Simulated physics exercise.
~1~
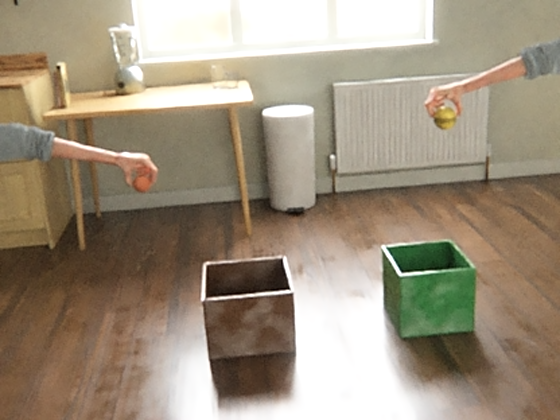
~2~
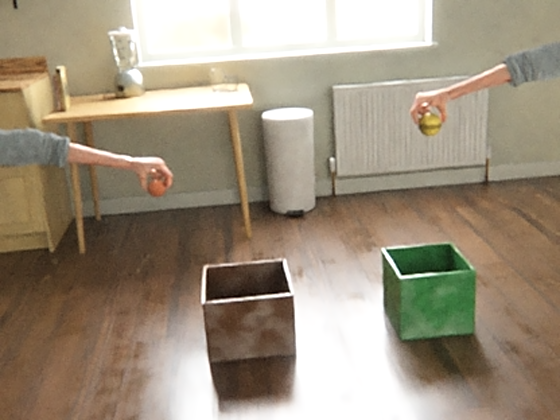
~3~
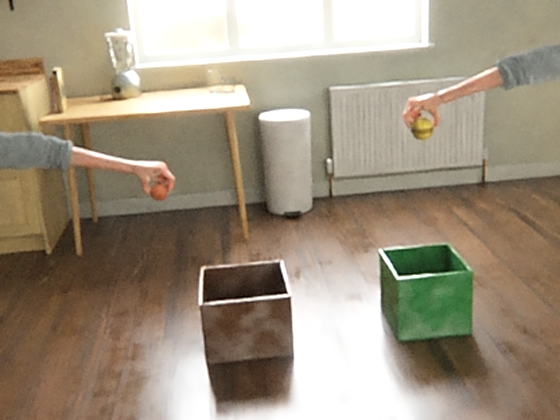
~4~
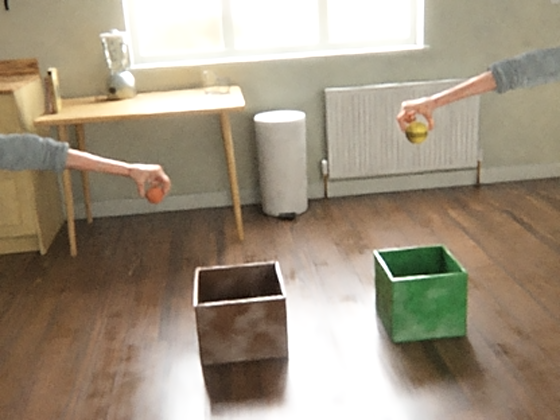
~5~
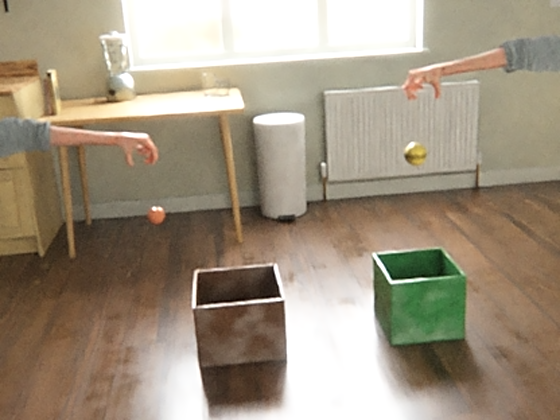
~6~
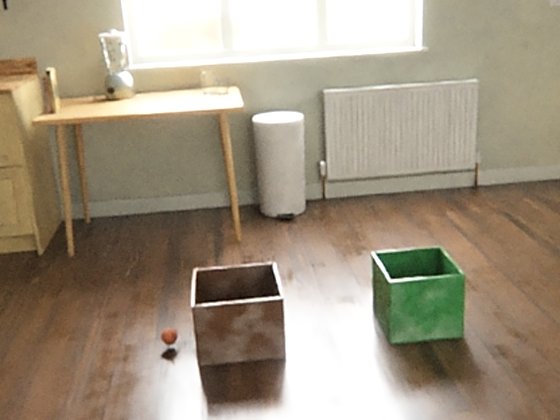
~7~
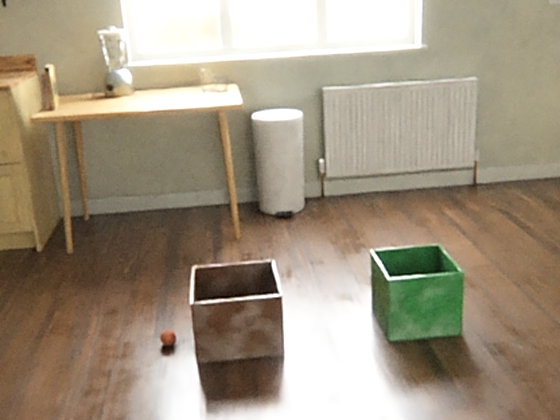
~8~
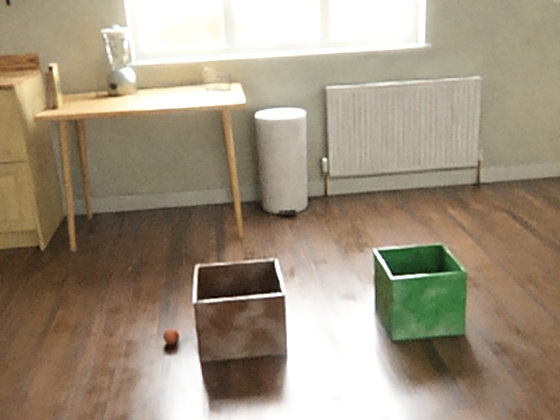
At the start, two hands reach in from opposite sides of a room with a wooden floor, the left one holding an orange tomato and the right one a yellow ball, with a brown crate and a green basket below. The hands ease inward, the tomato moving right and the ball moving left, then pause. Both hands let go and draw back as the two things drop. The tomato falls to the floor just left of the brown crate, while the yellow ball disappears into the green basket. At the end, the tomato rests beside the crate and the ball stays out of sight.
